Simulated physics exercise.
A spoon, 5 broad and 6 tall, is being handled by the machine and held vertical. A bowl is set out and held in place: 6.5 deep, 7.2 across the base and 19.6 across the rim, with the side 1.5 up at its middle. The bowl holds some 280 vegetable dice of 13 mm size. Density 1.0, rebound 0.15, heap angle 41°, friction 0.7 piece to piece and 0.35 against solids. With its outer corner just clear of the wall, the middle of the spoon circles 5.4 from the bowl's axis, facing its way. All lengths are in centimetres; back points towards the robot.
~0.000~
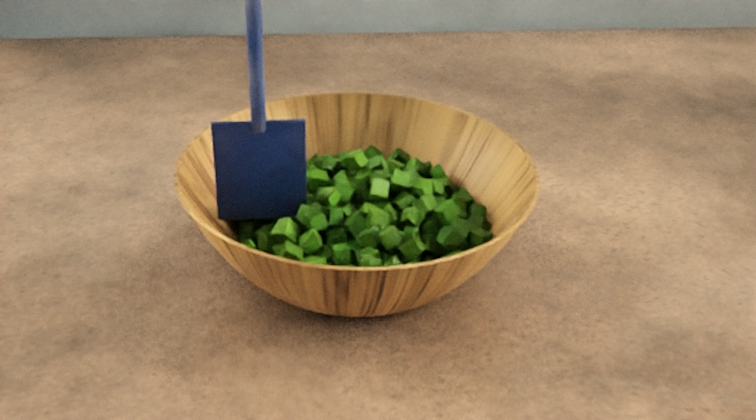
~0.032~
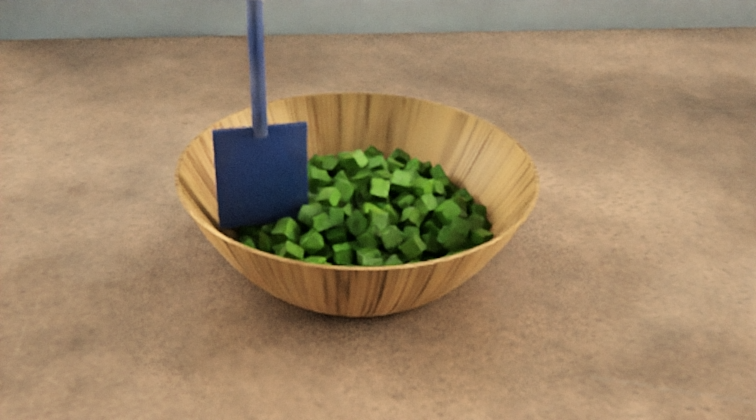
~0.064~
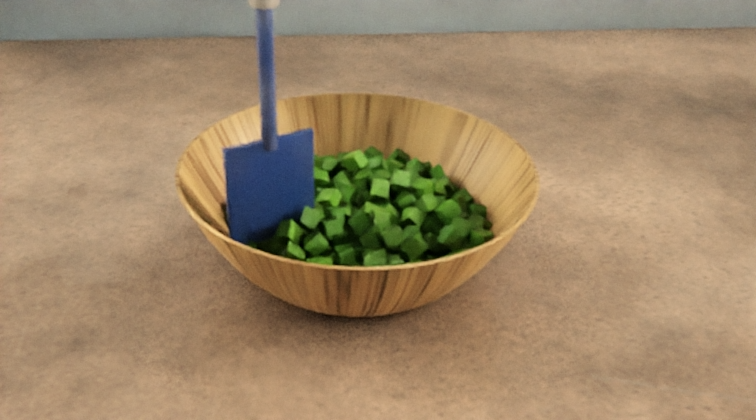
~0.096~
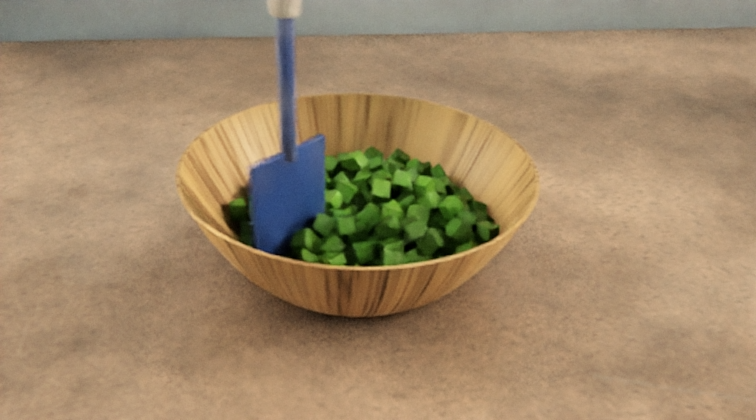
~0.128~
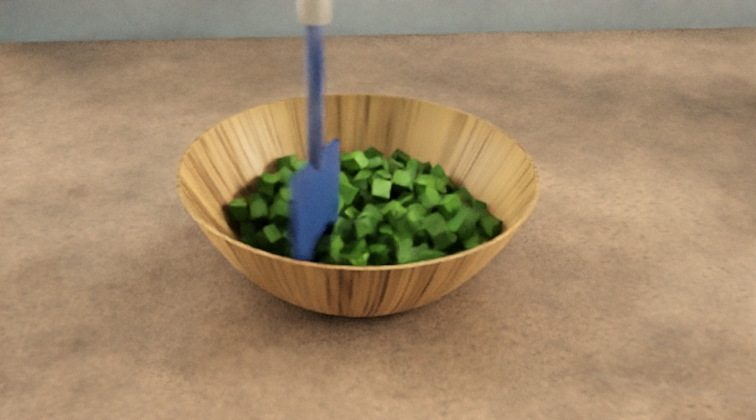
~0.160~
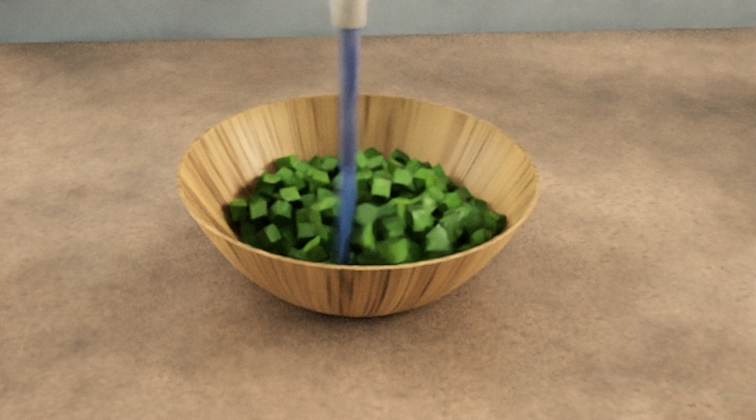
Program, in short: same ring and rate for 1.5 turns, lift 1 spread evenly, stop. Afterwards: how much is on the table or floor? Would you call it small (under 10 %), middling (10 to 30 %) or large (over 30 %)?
I would call it middling.
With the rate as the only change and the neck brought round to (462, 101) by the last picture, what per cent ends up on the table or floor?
Close to 40 in a hundred.
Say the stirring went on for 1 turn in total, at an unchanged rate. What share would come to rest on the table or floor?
Roughly 10 per cent.
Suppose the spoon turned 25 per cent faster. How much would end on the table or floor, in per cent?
In that case some 25 per cent.
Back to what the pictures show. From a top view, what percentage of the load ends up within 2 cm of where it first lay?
25 %.
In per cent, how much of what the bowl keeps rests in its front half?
I'd put it at roughly 40 per cent.
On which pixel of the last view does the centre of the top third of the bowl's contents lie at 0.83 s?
Estimated centre: (386, 258).
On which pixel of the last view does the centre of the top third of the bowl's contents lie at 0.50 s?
About pixel (318, 142).
After 0.50 s, 257° round, highest piece 9 above the table; 263 in the bowl, 10 on the table or floor, 11 in flight or on the tool.
After 0.83 s, 78° round, highest piece 8 above the table; 233 in the bowl, 47 on the table or floor, 4 in flight or on the tool.
After 1.20 s, 180° round, highest piece 6 above the table; 228 in the bowl, 56 on the table or floor.
After 1.90 s, 180° round, highest piece 6 above the table; 228 in the bowl, 56 on the table or floor.
In the end, 228 in the bowl, 56 on the table or floor. That is 20 % on the table or floor.
